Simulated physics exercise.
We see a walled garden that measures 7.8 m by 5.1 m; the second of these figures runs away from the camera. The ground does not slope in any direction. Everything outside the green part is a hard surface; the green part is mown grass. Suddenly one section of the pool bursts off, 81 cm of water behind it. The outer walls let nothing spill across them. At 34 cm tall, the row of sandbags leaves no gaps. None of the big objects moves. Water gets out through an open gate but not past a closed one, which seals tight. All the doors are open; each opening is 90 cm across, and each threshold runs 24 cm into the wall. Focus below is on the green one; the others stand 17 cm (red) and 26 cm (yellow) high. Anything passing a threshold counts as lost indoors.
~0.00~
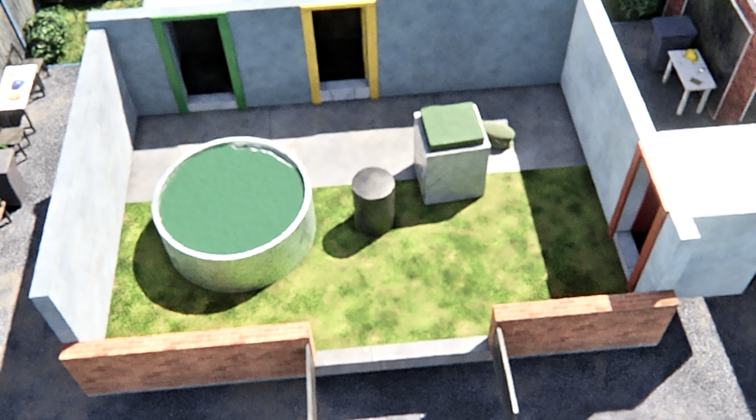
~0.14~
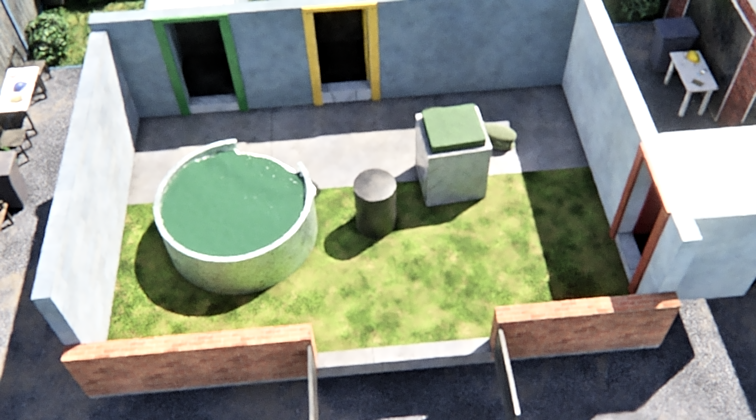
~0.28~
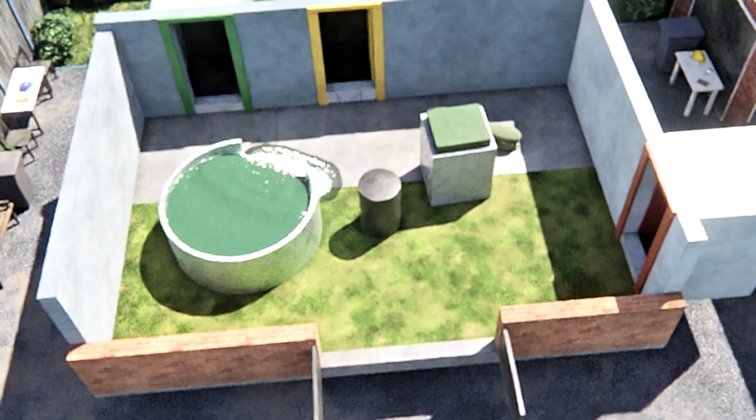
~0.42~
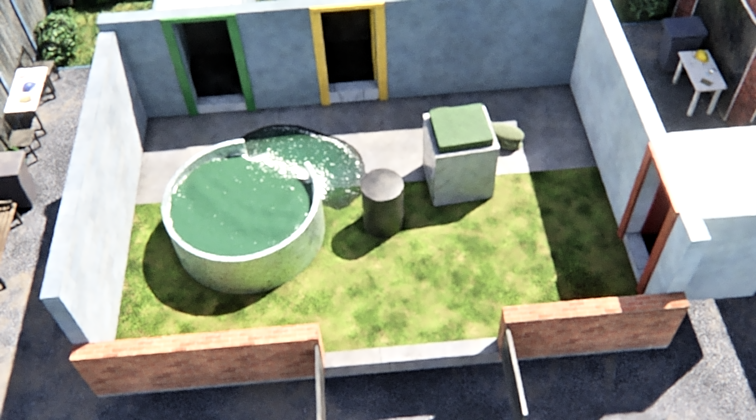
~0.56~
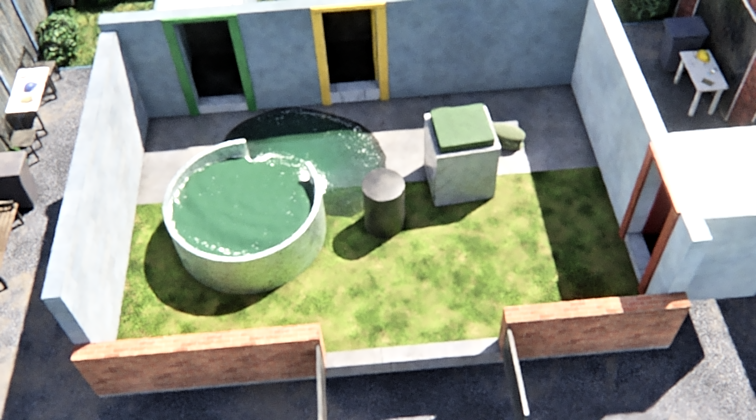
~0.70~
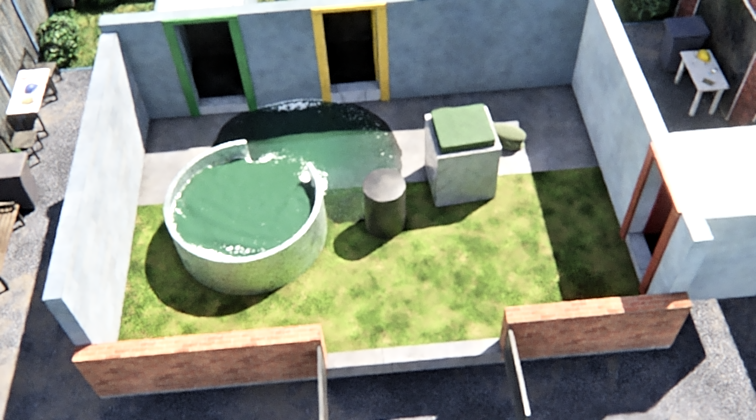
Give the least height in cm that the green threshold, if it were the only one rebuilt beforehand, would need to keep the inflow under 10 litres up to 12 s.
A height of close to 14 cm would just do it.
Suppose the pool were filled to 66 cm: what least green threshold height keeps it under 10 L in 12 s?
About 10.5 cm.
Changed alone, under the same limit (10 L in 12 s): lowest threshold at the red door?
For red: Close to 9.0 cm.
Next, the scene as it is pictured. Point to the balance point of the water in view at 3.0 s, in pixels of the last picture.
The water is centred near (337, 169).
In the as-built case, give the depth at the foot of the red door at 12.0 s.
About 8.5 cm.
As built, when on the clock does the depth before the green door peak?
Approximately 1.6 s.
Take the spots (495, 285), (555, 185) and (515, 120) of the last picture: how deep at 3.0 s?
First spot about 0 cm, second about 4 cm, third about 7 cm.
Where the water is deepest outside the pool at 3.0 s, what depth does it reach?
About 33 cm.
After 1.4 s water covers 25 % of the floor, deepest (46 cm) near (298, 115); 17 cm at the green door, 0 litres in over its 18 cm threshold.
After 3.0 s water covers 50 % of the floor, deepest (33 cm) near (570, 86); 12 cm at the green door, 3 litres in over its 18 cm threshold.
After 12.0 s water covers 95 % of the floor, deepest (10 cm) near (165, 367); 6 cm at the green door, 3 litres in over its 18 cm threshold.
At the green door as built, the water arrived by 0.9 s and peaked near 18 cm at 1.6 s.
Run again over the same 12 s with other heights there, 19 litres in over 11.5 cm, 5 litres over 16 cm. The limit of 10 litres is kept from about 14 cm up.
